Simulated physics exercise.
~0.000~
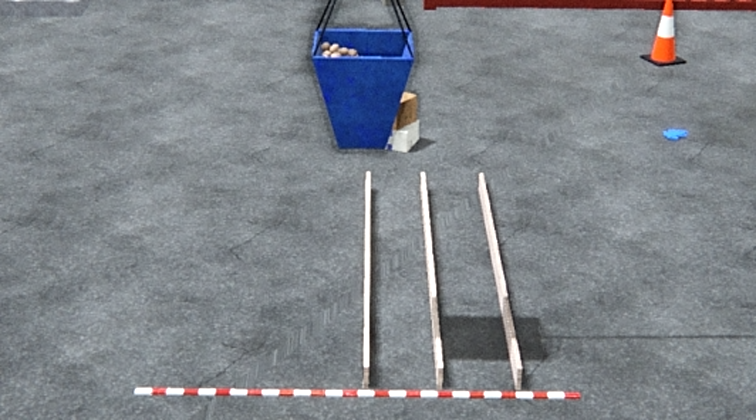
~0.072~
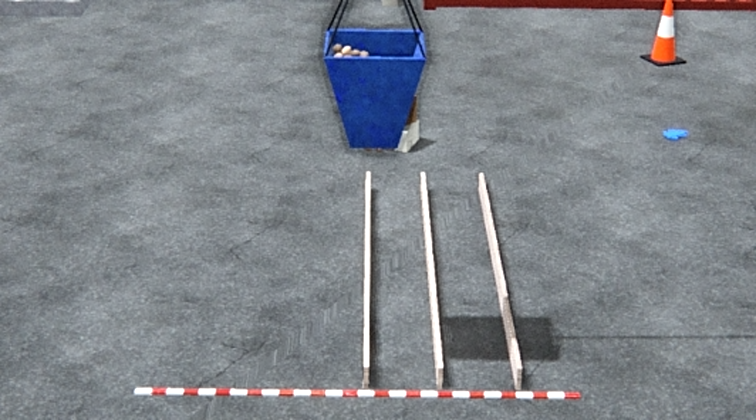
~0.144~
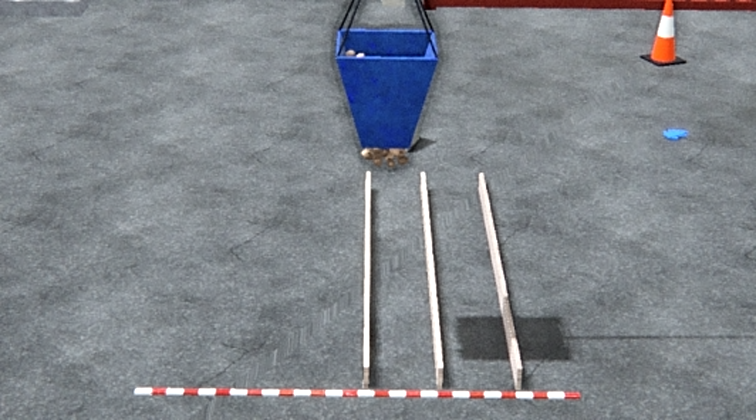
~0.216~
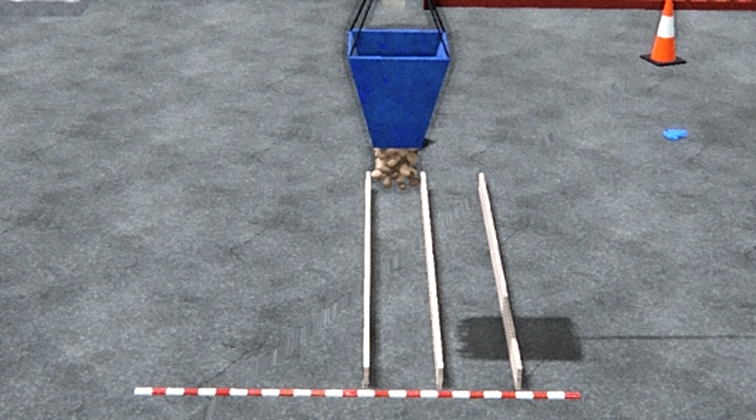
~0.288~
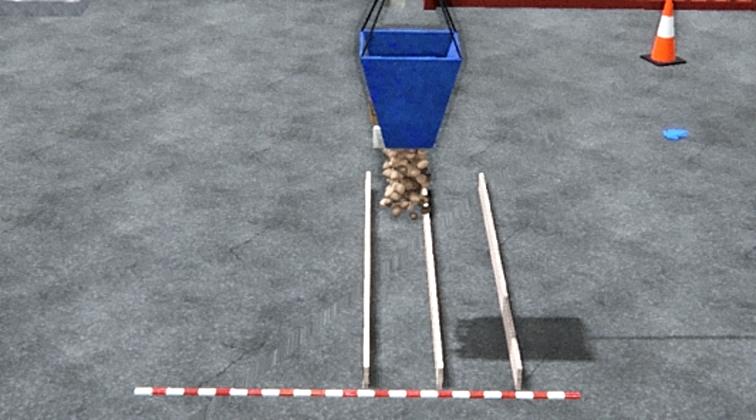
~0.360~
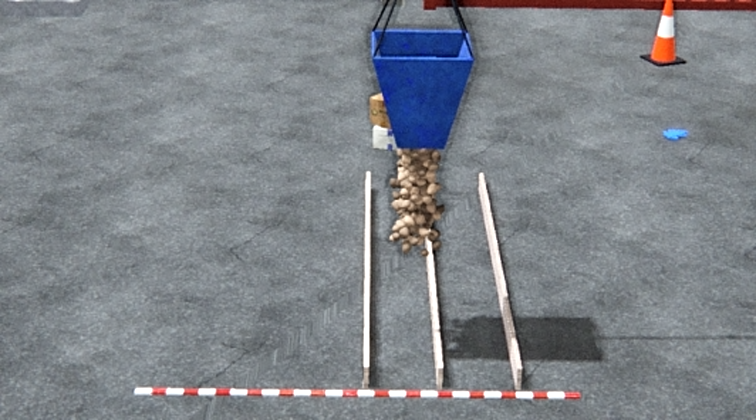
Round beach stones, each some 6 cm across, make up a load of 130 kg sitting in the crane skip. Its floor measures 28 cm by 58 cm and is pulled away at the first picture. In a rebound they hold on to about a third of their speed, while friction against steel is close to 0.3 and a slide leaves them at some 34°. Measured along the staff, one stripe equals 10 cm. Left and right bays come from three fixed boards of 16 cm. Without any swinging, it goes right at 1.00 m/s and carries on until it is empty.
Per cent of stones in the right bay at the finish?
81 %.
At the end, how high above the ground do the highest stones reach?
20 cm.
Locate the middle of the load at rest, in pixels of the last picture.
Near (470, 336).
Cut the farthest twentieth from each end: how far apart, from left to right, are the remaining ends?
90 cm.
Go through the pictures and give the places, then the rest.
The outlet is at (362, 140); nothing has dropped yet, in the first frame.
The outlet is at (374, 140); 4 % is out, in the second frame.
The outlet is at (386, 140); 15 % is out, the lowest stones still above the boards at (384, 151), 139 cm up, in the third frame.
The outlet is at (397, 141); 29 % is out, the lowest stones still above the boards at (396, 174), 124 cm up, in the fourth frame.
The outlet is at (409, 141); 44 % is out, the lowest stones still above the boards at (407, 203), 104 cm up, in the fifth frame.
The outlet is at (421, 141); 61 % is out, the lowest stones still above the boards at (417, 239), 78 cm up, in the sixth frame.
After 0.7 s, 0 % in the crane skip, 14 % falling or lying in the left bay, 86 % falling or lying in the right bay; the stones farthest right are at (500, 326).
After 1.1 s, 0 % in the crane skip, 14 % falling or lying in the left bay, 81 % falling or lying in the right bay, 5 % falling or lying right of the bays; the stones farthest right are at (572, 339).
After 1.7 s, 0 % in the crane skip, 14 % falling or lying in the left bay, 81 % falling or lying in the right bay, 5 % falling or lying right of the bays; the stones farthest right are at (658, 358).
After 2.6 s, 0 % in the crane skip, 14 % falling or lying in the left bay, 81 % falling or lying in the right bay, 5 % falling or lying right of the bays; the stones farthest right are at (672, 361).
After 4.5 s, 0 % in the crane skip, 14 % in the left bay, 81 % in the right bay, 5 % right of the bays; the stones farthest right are at (672, 361).
